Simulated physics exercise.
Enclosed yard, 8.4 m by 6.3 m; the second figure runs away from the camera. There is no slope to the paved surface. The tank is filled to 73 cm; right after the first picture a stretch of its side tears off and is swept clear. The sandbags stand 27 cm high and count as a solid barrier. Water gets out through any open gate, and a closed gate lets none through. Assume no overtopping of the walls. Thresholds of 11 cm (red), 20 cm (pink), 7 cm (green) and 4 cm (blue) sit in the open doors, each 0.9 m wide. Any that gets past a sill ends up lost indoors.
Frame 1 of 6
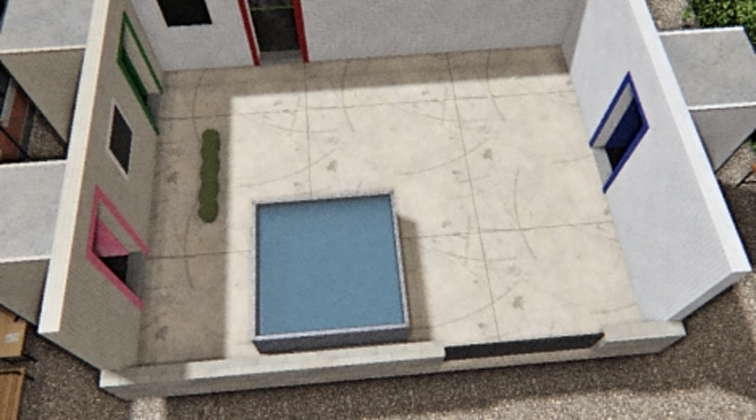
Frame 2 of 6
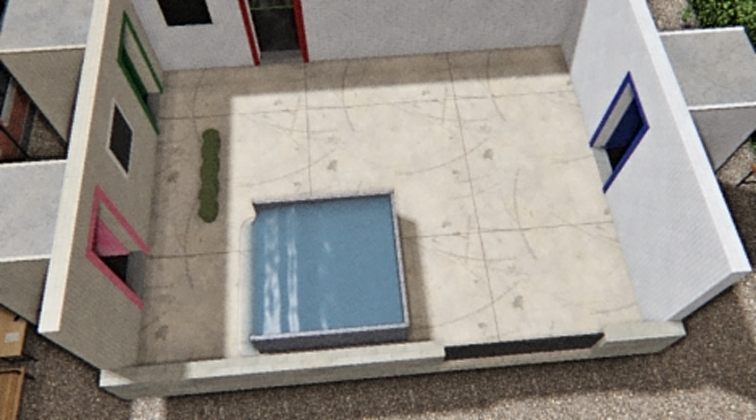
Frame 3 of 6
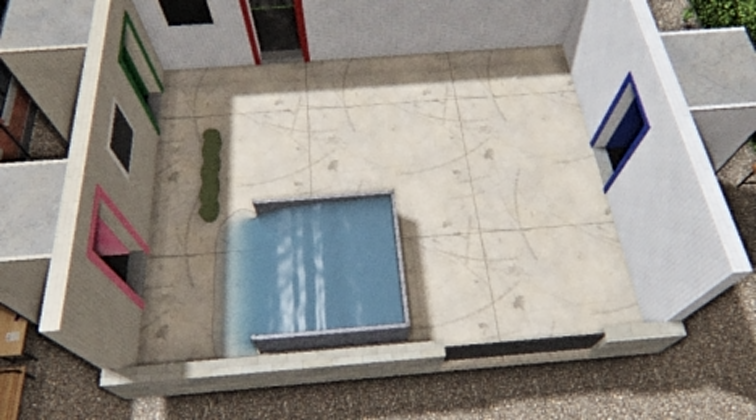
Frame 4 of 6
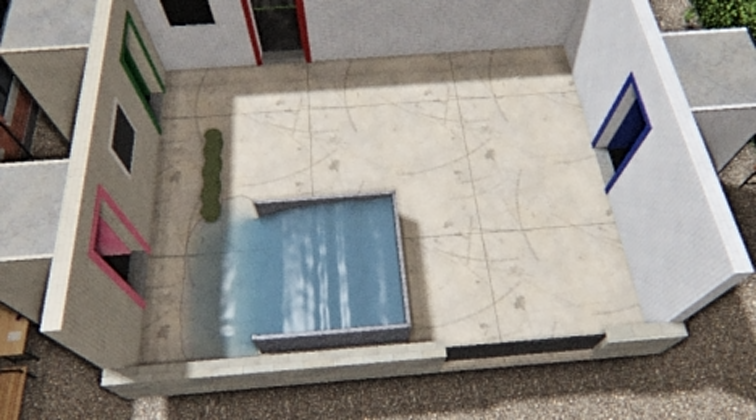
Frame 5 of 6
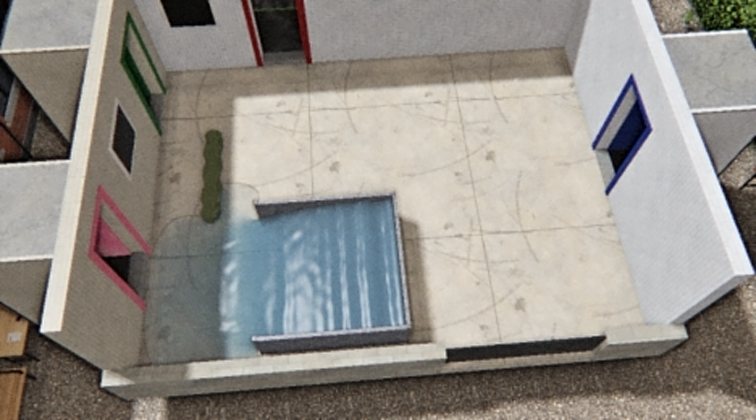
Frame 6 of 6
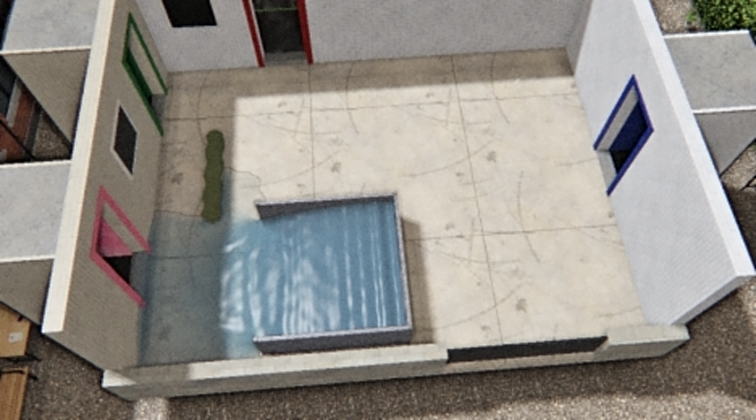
In a walled yard, water pours from a tank's open left side and spreads across the paving.
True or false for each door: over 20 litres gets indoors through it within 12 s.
Red door - false, pink door - true, green door - true, blue door - true.
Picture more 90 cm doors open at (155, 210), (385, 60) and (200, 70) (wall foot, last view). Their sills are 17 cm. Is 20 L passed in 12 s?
Result in order - more than that, not enough, more than that.
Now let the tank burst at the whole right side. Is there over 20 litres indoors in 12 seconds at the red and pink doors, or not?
Red short, pink short.
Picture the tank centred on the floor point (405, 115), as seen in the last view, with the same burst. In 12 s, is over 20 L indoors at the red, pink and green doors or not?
Against the limit, the red door exceeds it, the pink door stays within it and the green door exceeds it.
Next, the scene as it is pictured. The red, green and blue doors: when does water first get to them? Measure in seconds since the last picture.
Red: 1.8 s; green: 1.0 s; blue: 6.0 s.
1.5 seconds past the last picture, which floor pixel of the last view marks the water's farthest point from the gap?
Somewhere about (169, 73).
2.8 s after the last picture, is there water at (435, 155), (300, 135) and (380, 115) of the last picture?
Untouched, submerged, untouched.
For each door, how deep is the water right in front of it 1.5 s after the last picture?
Depths: Red door 0 cm, pink door 49 cm, green door 5 cm, blue door 0 cm.
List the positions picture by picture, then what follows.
The tank at (327, 263) is whole and still, 73 cm deep, in the first frame.
Water pours out at (261, 278) and has run 1.3 m, to a hidden place; typically 10 cm deep outside, 73 cm at the tank's back, in the second frame.
Water pours out at (262, 279) and has run 1.4 m, to (241, 215); typically 13 cm deep outside, 73 cm at the tank's back, in the third frame.
The front is at (223, 205), 1.8 m from the gap at (263, 280); 3.5 m2 of floor is under water; 73 cm left at the back of the tank, in the fourth frame.
The front is at a hidden place, 2.2 m from the gap at (263, 281); 5.3 m2 of floor is under water; 70 cm left at the back of the tank, in the fifth frame.
The front is at (155, 217), 2.5 m from the gap at (265, 282); 6.1 m2 of floor is under water; 62 cm left at the back of the tank, in the sixth frame.
Then, 0.7 s after the last picture water covers 15 % of the floor and is deepest (57 cm) near (139, 379); red door not reached, pink door 50 cm at the sill, 105 L in, green door not reached, blue door not reached.
Then, 1.5 s after the last picture water covers 30 % of the floor and is deepest (49 cm) near (148, 285); red door not reached, pink door 49 cm at the sill, 284 L in, green door 5 cm at the sill, 0 L in, blue door not reached.
Then, 2.8 s after the last picture water covers 35 % of the floor and is deepest (42 cm) near (167, 87); red door 11 cm at the sill, 0 L in, pink door 29 cm at the sill, 431 L in, green door 12 cm at the sill, 0 L in, blue door not reached.
Then, 6.3 s after the last picture water covers 75 % of the floor and is deepest (21 cm) near (567, 68); red door 11 cm at the sill, 2 L in, pink door 11 cm at the sill, 450 L in, green door 15 cm at the sill, 94 L in, blue door 2 cm at the sill, 0 L in.
Then, 11.3 s after the last picture water covers 95 % of the floor and is deepest (12 cm) near (644, 338); red door 8 cm at the sill, 3 L in, pink door 10 cm at the sill, 450 L in, green door 10 cm at the sill, 140 L in, blue door 6 cm at the sill, 34 L in.
